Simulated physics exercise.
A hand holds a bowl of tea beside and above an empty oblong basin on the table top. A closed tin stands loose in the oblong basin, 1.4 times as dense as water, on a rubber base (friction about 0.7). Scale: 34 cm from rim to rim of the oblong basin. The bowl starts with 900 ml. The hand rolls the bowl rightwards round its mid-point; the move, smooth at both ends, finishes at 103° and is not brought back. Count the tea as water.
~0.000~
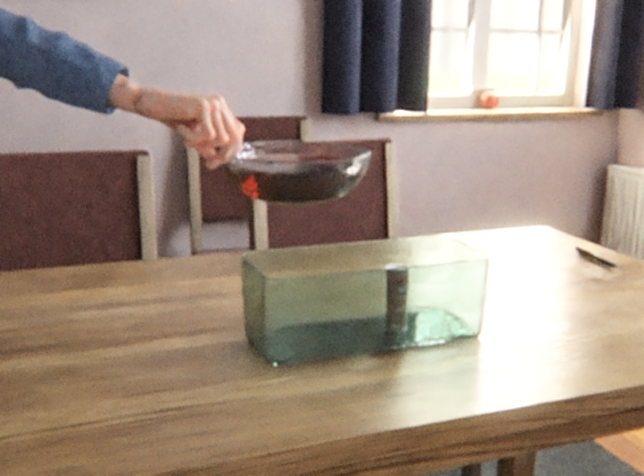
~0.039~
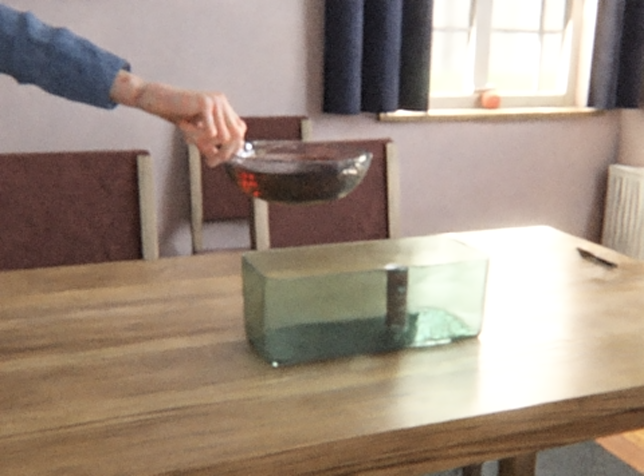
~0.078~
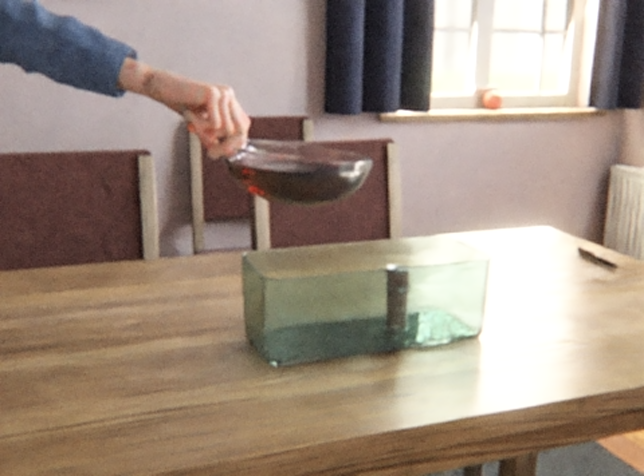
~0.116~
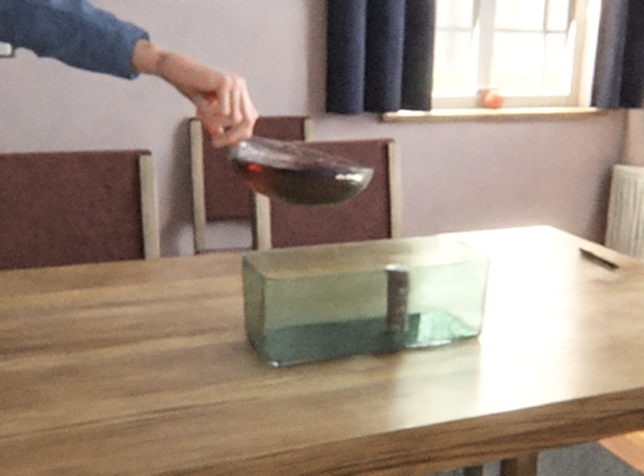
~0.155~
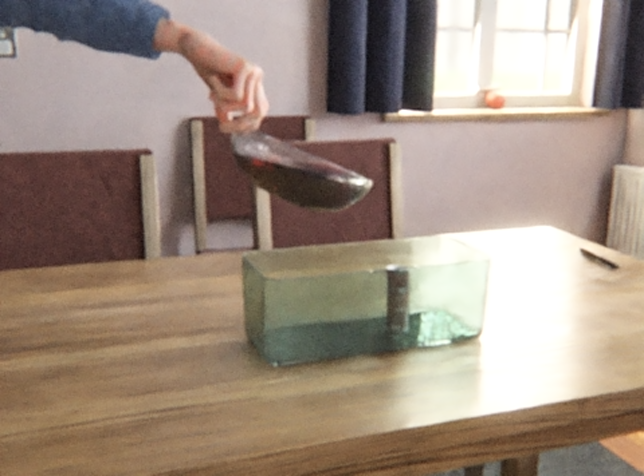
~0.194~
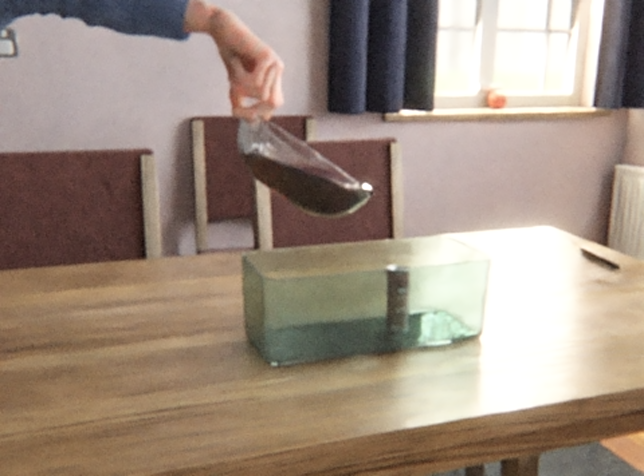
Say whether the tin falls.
It falls.
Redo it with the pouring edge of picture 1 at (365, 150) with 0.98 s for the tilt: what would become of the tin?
Then it remains upright.
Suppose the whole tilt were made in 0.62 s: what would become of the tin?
Then it topples.
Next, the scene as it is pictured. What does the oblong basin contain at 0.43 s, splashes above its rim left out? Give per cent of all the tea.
Near 78 in a hundred.
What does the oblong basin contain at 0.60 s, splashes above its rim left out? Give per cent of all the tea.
About 84 per cent.
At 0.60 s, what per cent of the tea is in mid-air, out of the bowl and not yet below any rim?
About 10 per cent.
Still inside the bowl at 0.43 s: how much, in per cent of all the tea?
Near 2 in a hundred.
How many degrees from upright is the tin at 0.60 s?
About 15°.
Then, 0.43 s in, the tilt is 100° and 2 per cent is still to pour; the tin stands where it began.
Then, 0.60 s in, the tilt is 103° and 0 per cent is still to pour; the tin leans 17°.
Then, 0.78 s in, the tilt is 103° and 0 per cent is still to pour; the tin stands 2 cm from where it began.
Then, 0.98 s in, the tilt is 103° and 0 per cent is still to pour; the tin leans 36°.
Finally, the tin lies on its side.
